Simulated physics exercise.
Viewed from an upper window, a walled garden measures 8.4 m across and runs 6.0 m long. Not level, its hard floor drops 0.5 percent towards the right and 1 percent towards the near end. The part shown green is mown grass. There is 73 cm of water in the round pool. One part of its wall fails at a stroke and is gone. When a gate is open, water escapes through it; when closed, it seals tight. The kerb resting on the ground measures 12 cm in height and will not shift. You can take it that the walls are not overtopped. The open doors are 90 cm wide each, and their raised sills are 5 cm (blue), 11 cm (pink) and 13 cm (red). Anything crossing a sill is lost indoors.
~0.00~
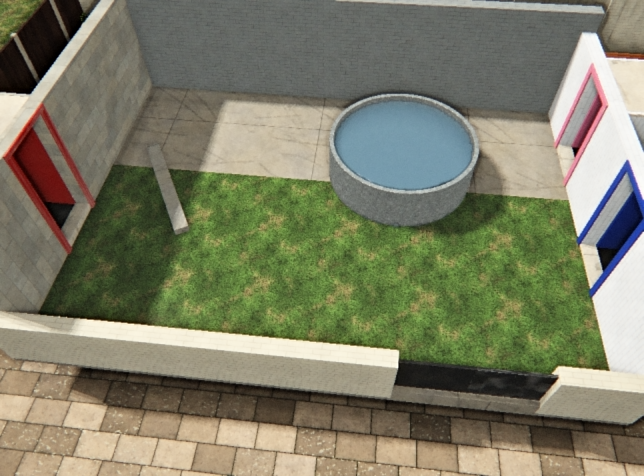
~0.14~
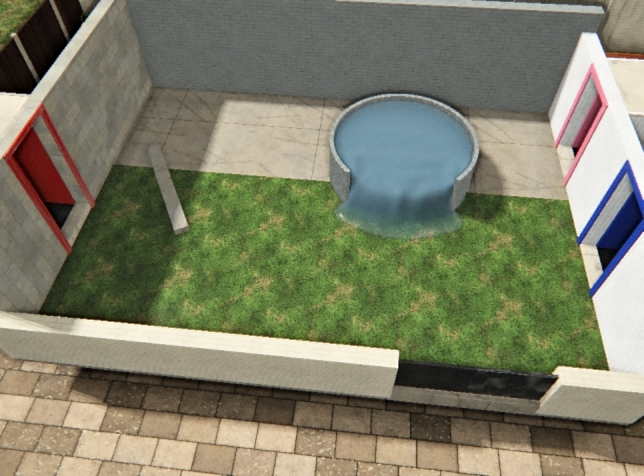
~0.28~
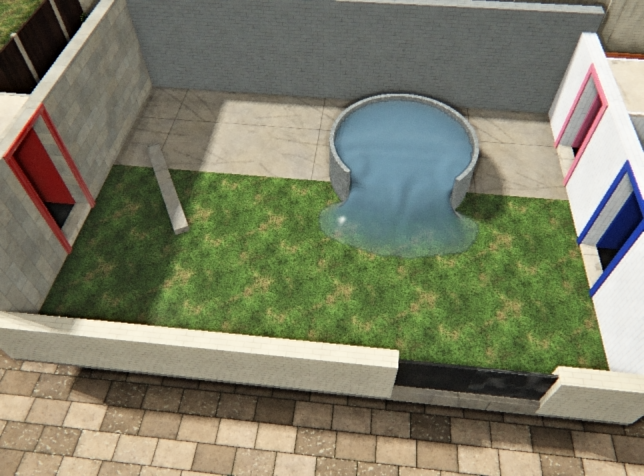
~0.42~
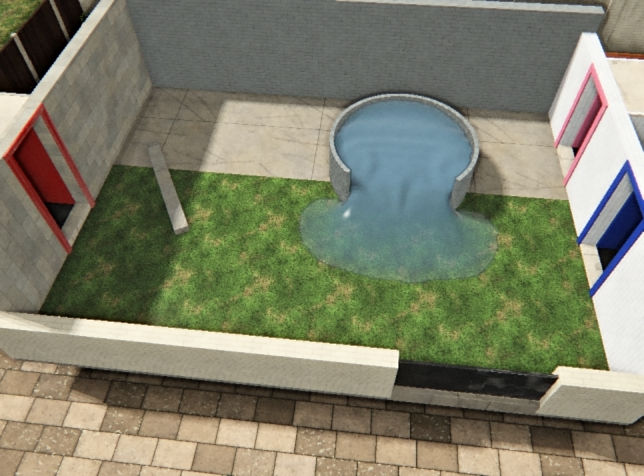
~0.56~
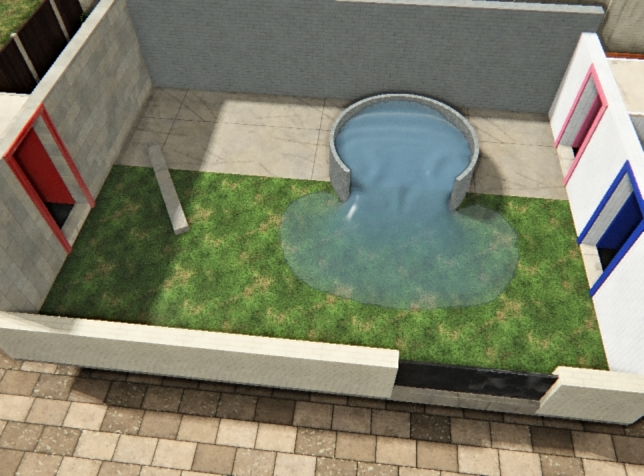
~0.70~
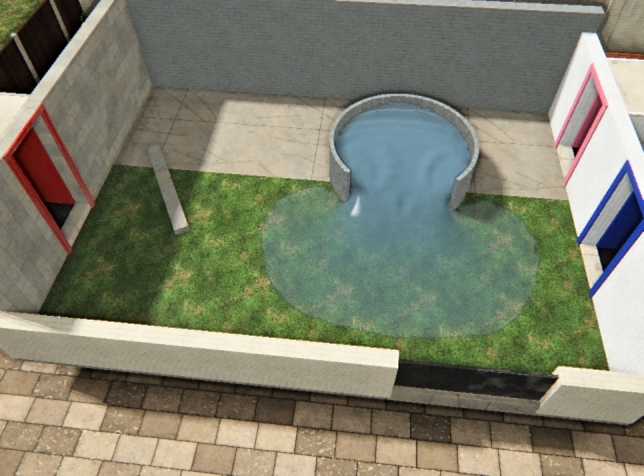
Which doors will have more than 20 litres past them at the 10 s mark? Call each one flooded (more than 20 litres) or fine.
Blue door: Flooded, pink door: Fine, red door: Fine.
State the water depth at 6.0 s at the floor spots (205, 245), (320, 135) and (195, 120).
Spot one 7 cm, spot two 0 cm, spot three 0 cm.
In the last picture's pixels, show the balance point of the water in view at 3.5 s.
(391, 271).
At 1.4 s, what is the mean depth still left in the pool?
Some 42 cm on average.
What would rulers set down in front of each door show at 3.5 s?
In centimetres, the blue door gives 13, the pink door 0 and the red door 0.
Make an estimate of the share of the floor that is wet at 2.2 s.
Wet share: About 40 %.
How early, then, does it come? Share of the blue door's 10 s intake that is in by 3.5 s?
By then it's near 5% of the total.
After 1.4 s water covers 35 % of the floor and is deepest (30 cm) near (419, 227); blue door not reached, pink door not reached, red door not reached.
After 2.2 s water covers 40 % of the floor and is deepest (34 cm) near (381, 373); blue door 5 cm at the sill, 0 L in, pink door not reached, red door not reached.
After 3.5 s water covers 50 % of the floor and is deepest (31 cm) near (605, 396); blue door 13 cm at the sill, 5 L in, pink door not reached, red door not reached.
After 6.0 s water covers 75 % of the floor and is deepest (16 cm) near (578, 393); blue door 11 cm at the sill, 58 L in, pink door 6 cm at the sill, 0 L in, red door 9 cm at the sill, 0 L in.
After 10.0 s water covers 95 % of the floor and is deepest (11 cm) near (605, 396); blue door 9 cm at the sill, 115 L in, pink door 9 cm at the sill, 0 L in, red door 9 cm at the sill, 0 L in.
